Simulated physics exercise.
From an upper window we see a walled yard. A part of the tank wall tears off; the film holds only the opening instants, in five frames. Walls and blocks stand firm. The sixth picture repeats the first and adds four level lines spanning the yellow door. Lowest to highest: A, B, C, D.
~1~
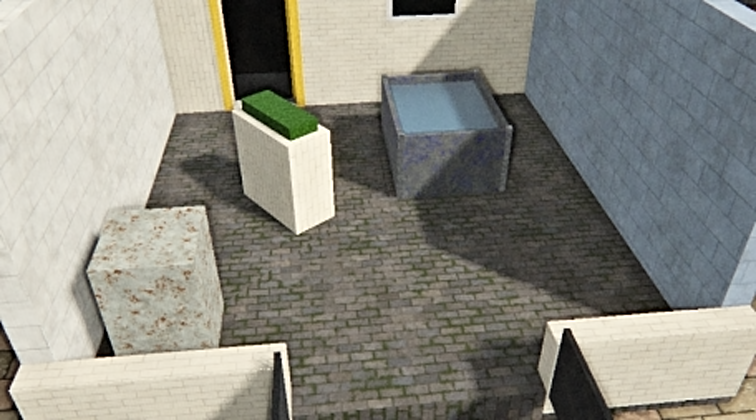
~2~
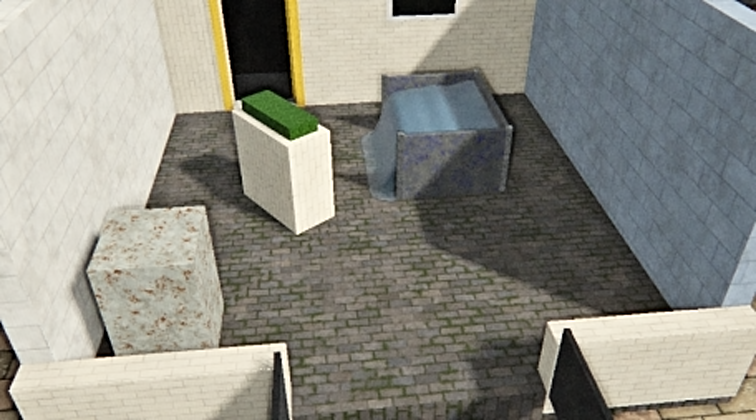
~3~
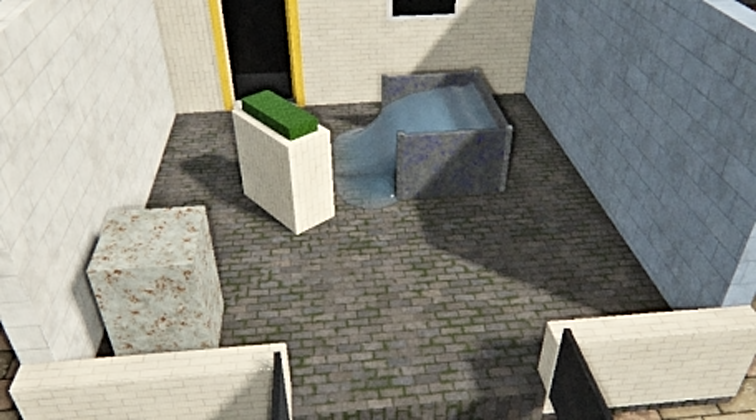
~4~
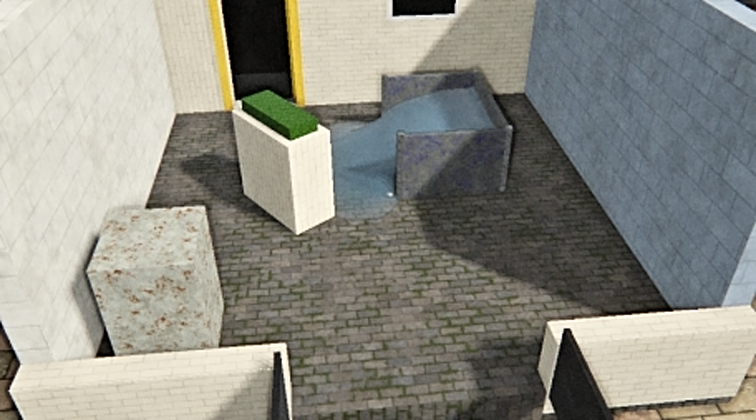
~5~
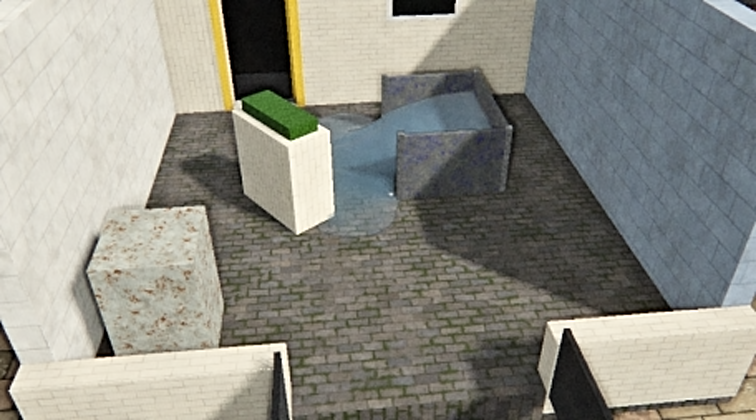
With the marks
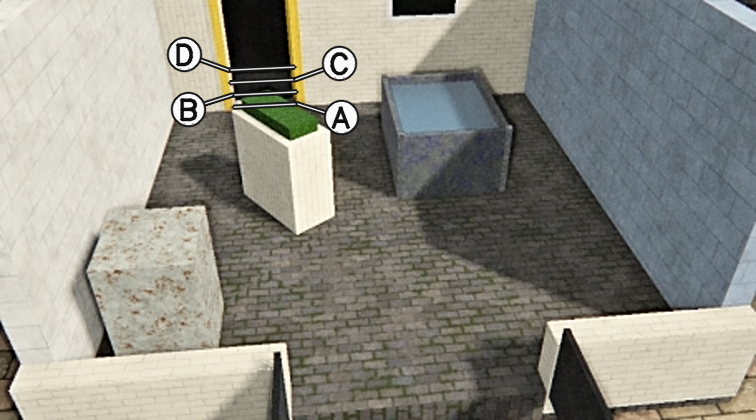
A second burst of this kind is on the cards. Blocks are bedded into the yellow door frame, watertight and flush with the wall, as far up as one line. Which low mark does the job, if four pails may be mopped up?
Use line B.
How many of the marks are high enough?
Three of them.
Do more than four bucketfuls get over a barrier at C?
No, that is safe.
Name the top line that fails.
That is line A.
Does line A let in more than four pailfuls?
Yes, it does.
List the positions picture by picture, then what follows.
Water in the tank at rest, its middle at (441, 108); foot of the yellow doorway at (266, 108); open gate at (419, 327), in the first picture.
Front seen at (370, 136), 2 % of the ground wet, in the second picture.
Front seen at (355, 130), 5 % of the ground wet, in the third picture.
Front seen at (345, 125), 9 % of the ground wet, in the fourth picture.
Front seen at (331, 225), 13 % of the ground wet, in the fifth picture.
On the marked copy, A at (265, 105); B at (264, 93); C at (263, 81); D at (261, 68); from the bottom up A, B, C, D.
For line A, some 15 bucketfuls get in.
For line B, a bucket or two gets in.
For line C, nothing gets over.
For line D, nothing gets over.
